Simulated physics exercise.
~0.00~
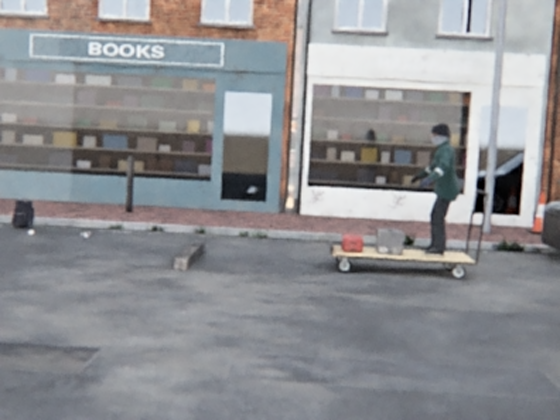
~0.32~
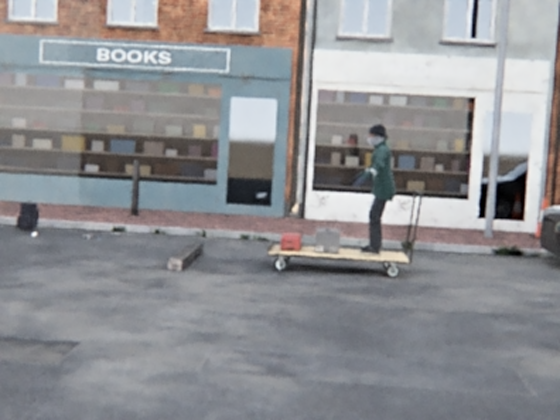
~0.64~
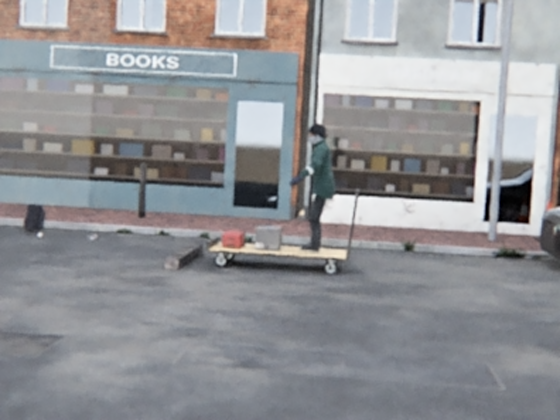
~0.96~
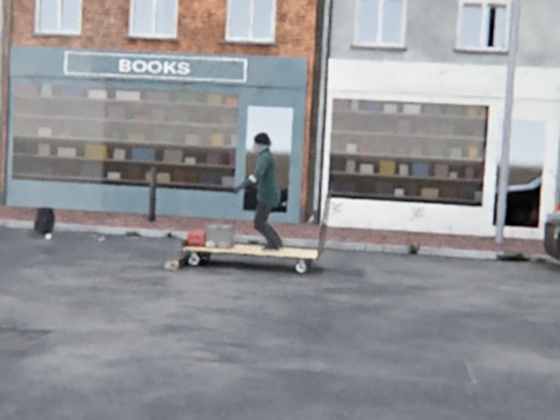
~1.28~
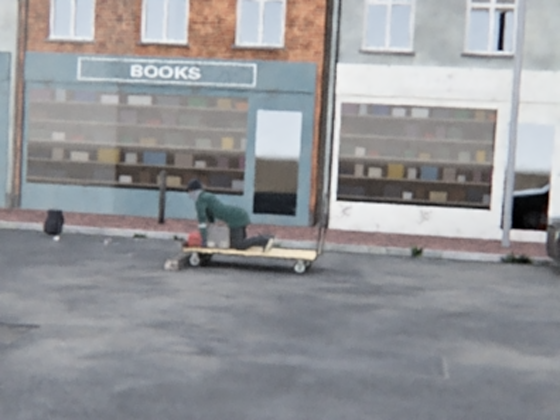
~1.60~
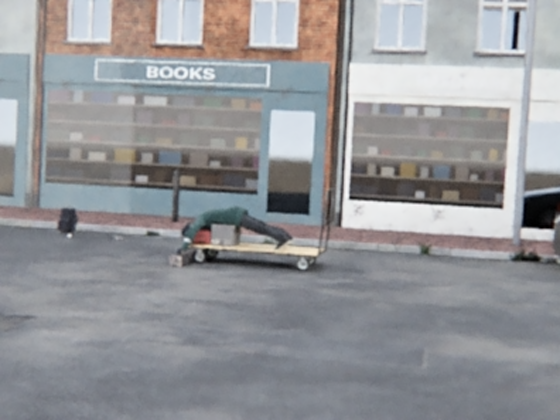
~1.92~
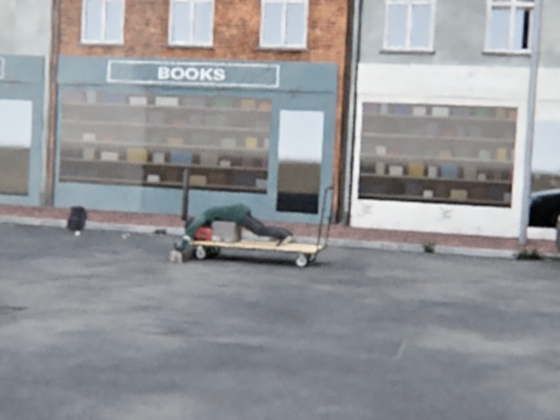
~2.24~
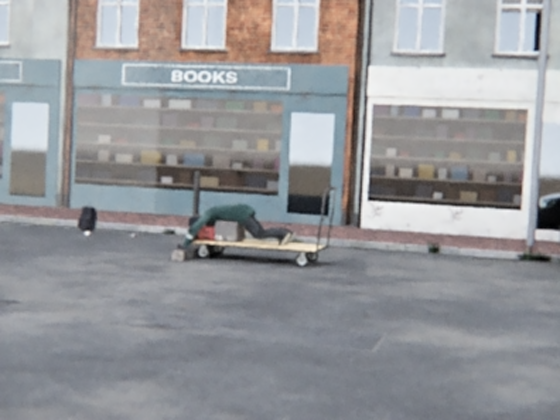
A flat trolley carrying a standing person in a green top, a red suitcase and a grey box rolled left past a bookshop until it stopped at a low kerb, and the rider pitched forward over the luggage and ended slumped face down, still aboard.
